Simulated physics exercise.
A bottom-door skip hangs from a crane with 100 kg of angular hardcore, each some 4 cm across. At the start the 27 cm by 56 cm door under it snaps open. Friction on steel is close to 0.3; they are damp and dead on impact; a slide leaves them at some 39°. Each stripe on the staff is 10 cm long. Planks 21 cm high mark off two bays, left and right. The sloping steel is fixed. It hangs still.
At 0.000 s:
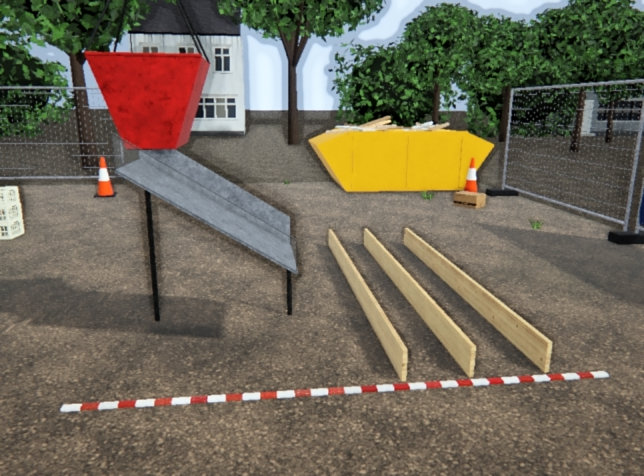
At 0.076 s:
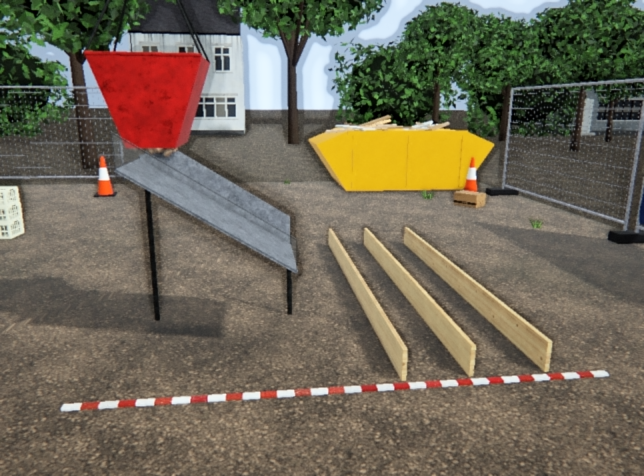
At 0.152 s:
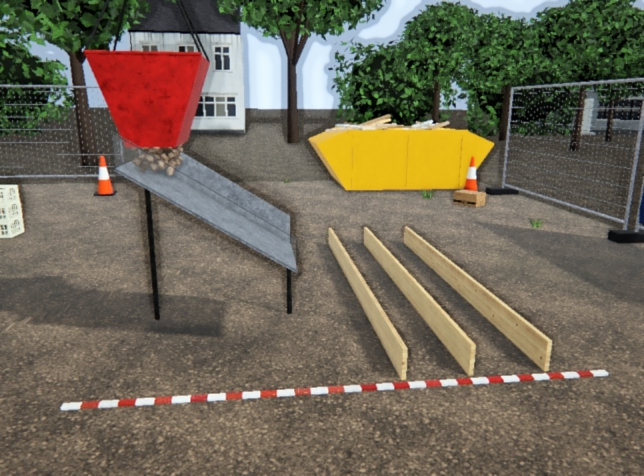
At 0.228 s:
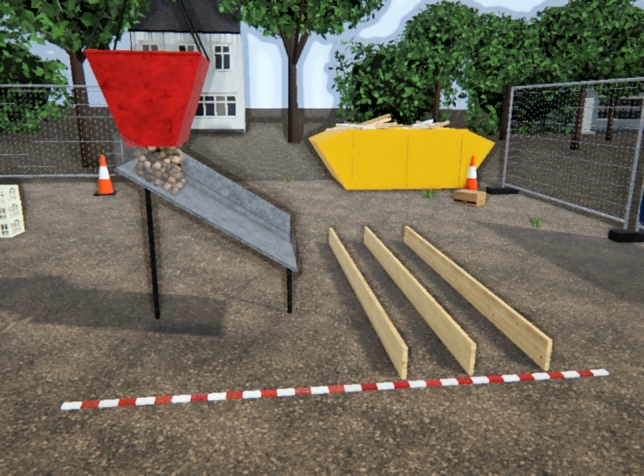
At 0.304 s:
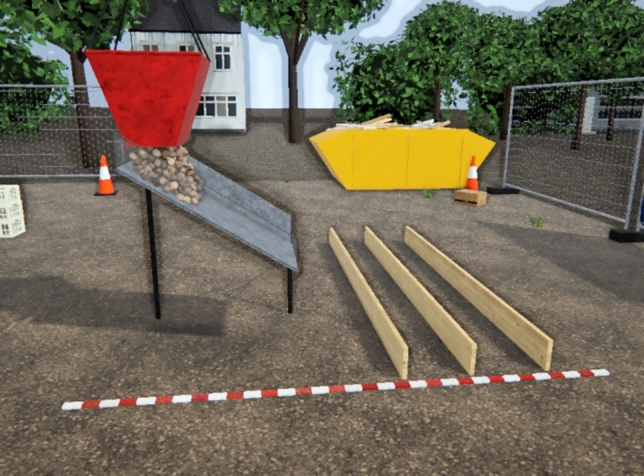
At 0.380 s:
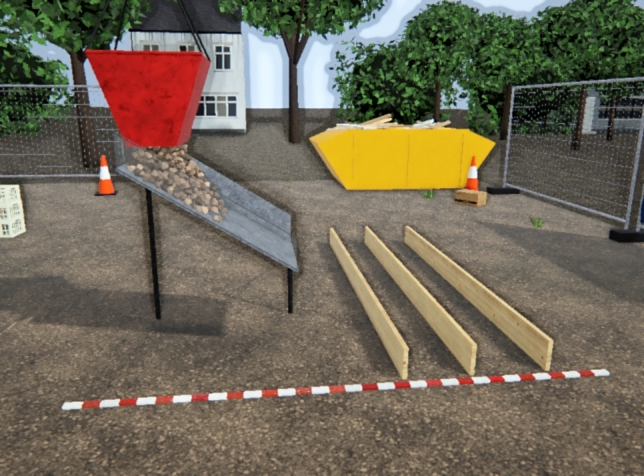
A fenced building yard of brown, gritty ground is seen from slightly above, with trees and a white house behind. A red skip hangs at left over a sloping grey chute on black legs, with three wooden boards and a red-and-white staff on the ground and a yellow container behind. Brownish stones emerge beneath the still skip and slide rightward down the chute, spreading over its upper part, while the camera stays still.
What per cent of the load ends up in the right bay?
Close to 0 in a hundred.
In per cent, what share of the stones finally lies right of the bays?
Some 0 per cent of the load.
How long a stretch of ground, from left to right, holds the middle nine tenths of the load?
Roughly 40 cm.
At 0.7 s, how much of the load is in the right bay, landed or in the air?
Some 0 per cent.
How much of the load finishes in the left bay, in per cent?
About 0 per cent.
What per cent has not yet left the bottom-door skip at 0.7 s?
Roughly 0 per cent is still inside.
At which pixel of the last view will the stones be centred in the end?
Their middle is at about (357, 329).
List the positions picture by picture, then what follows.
In the first picture, the outlet is at (150, 140); nothing has dropped yet.
In the second picture, the outlet is at (150, 139); 6 % is out.
The third picture shows outlet at (150, 138), the stream shows down to (162, 164); 82 % still inside.
The fourth picture shows outlet at (150, 138), the stream shows down to (178, 186); 68 % still inside.
The fifth picture shows outlet at (151, 138), the stream shows down to (194, 195); 54 % still inside.
The sixth picture shows outlet at (151, 138), the stream shows down to (220, 211); 39 % still inside.
After 0.7 s, 0 % in the bottom-door skip, 95 % on the steel, 4 % falling or lying left of the bays; the stones farthest right are at (329, 278).
After 1.1 s, 0 % in the bottom-door skip, 47 % on the steel, 53 % falling or lying left of the bays; the stones farthest right are at (376, 326).
After 1.7 s, 0 % in the bottom-door skip, 99 % falling or lying left of the bays, 1 % falling or lying in the left bay; the stones farthest right are at (400, 326).
After 2.6 s, 0 % in the bottom-door skip, 99 % falling or lying left of the bays, 1 % falling or lying in the left bay; the stones farthest right are at (411, 335).
After 4.5 s, 0 % in the bottom-door skip, 99 % left of the bays, 1 % in the left bay; the stones farthest right are at (411, 335).
